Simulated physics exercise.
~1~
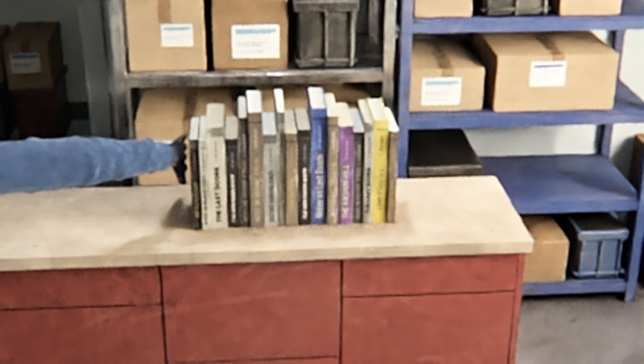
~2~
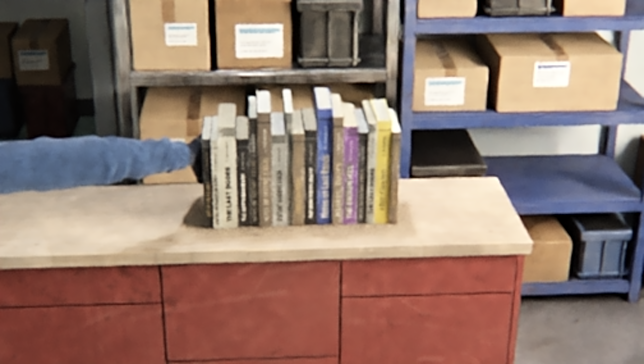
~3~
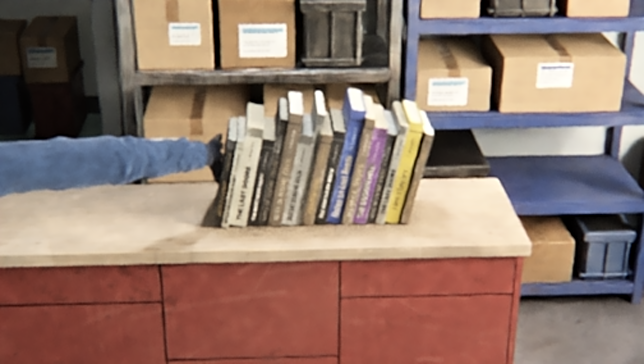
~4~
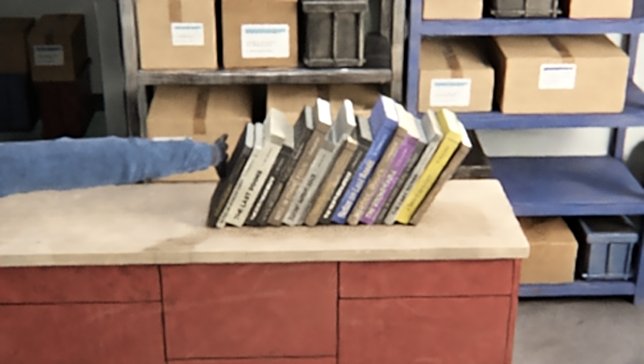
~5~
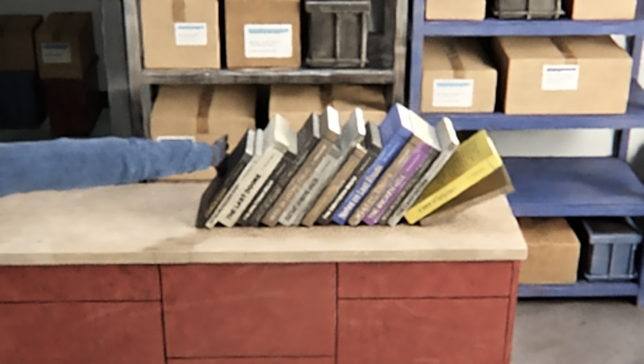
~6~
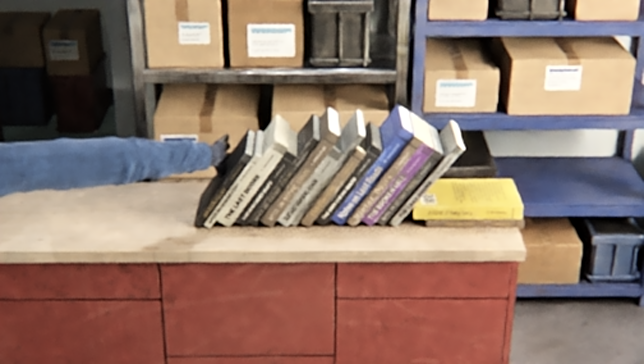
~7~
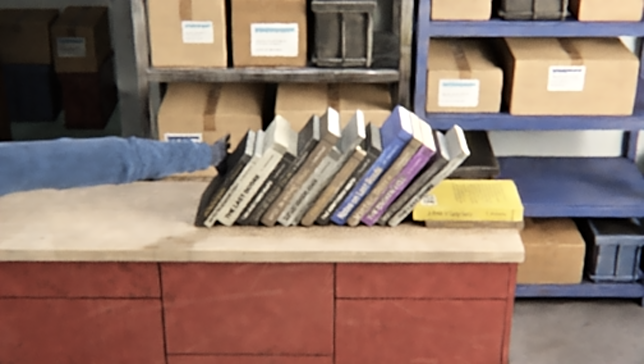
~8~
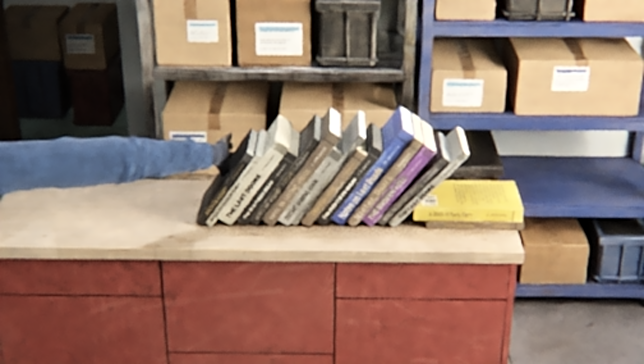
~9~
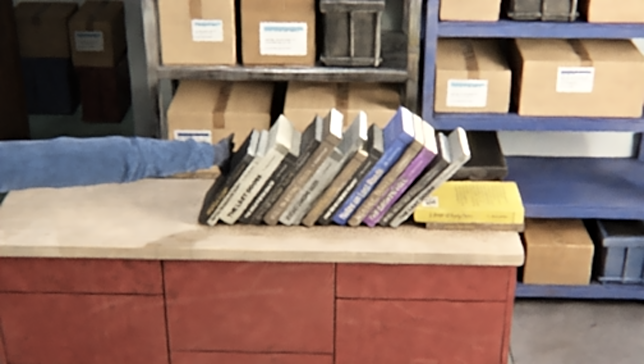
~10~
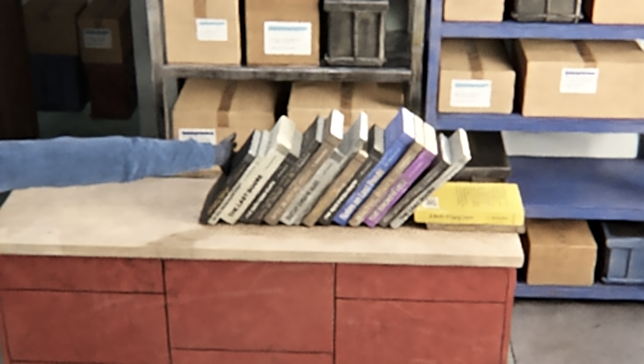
In a storeroom lined with boxes on metal shelves, a row of books stands upright on a pale countertop above red drawers. An arm in a blue sleeve reaches in from the left and pushes against the first book. The row shifts right and begins to lean, the tilt steepening as the push goes on. At the right end, the yellow book and the one beyond it tip over and drop flat. The arm then holds still, with the blue and purple books leaning among the others and the yellow one lying on top at the counter's right end.
